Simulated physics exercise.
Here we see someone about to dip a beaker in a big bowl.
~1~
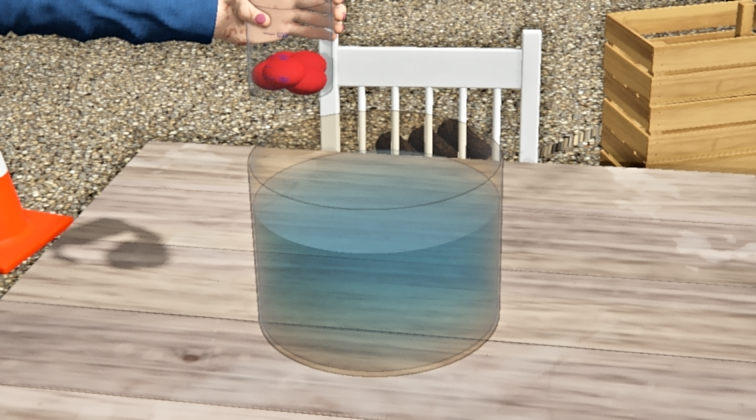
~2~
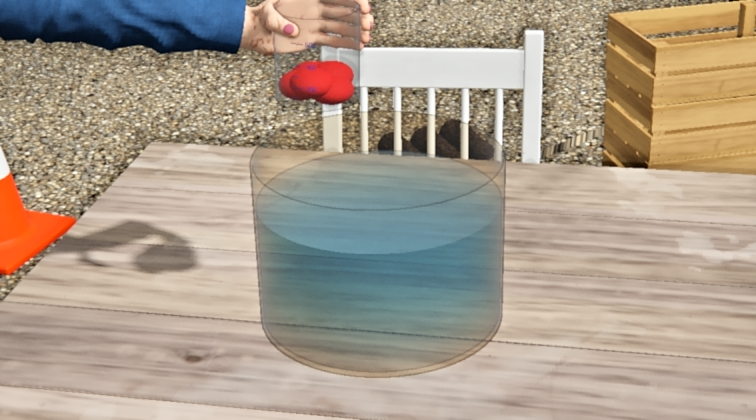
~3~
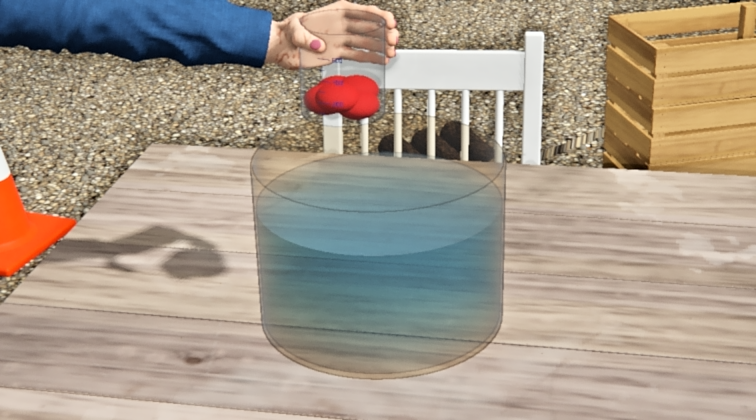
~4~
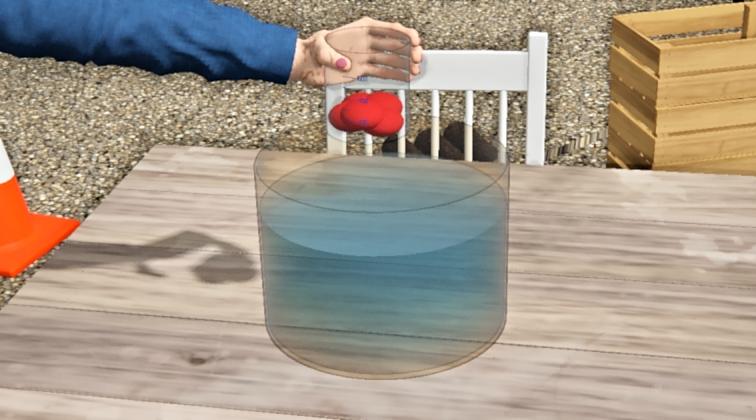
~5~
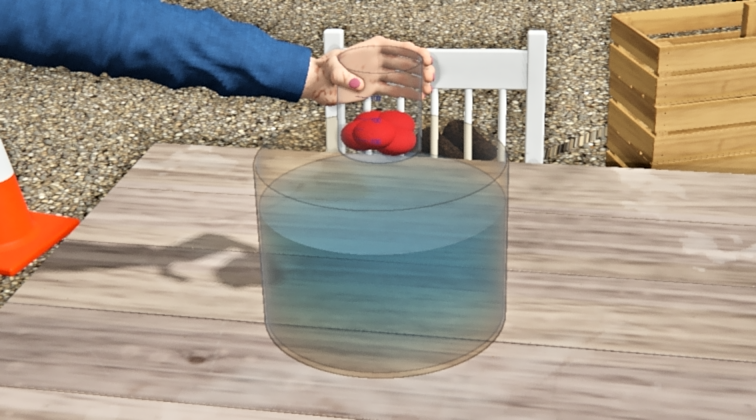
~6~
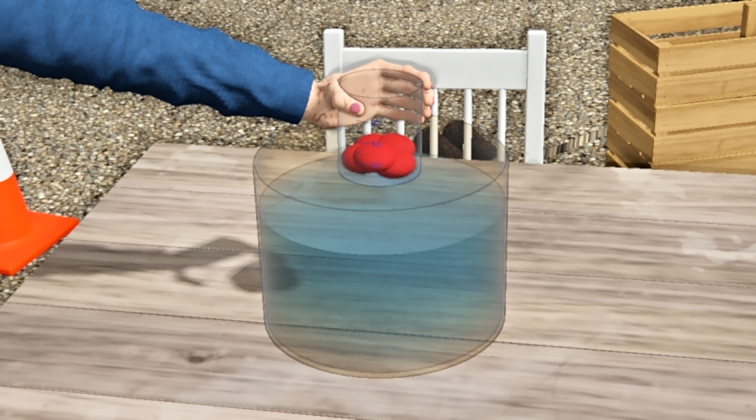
Above a big bowl of water, a hand moves a clear beaker holding red cloth right and down.
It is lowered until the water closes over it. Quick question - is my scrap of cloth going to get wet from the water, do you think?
Yes, it will get wet.
Shortly, the beaker enters the water.
Then, water pours in as the air escapes.
At the finish, the beaker is under, flooded, and the scrap of cloth is wet.
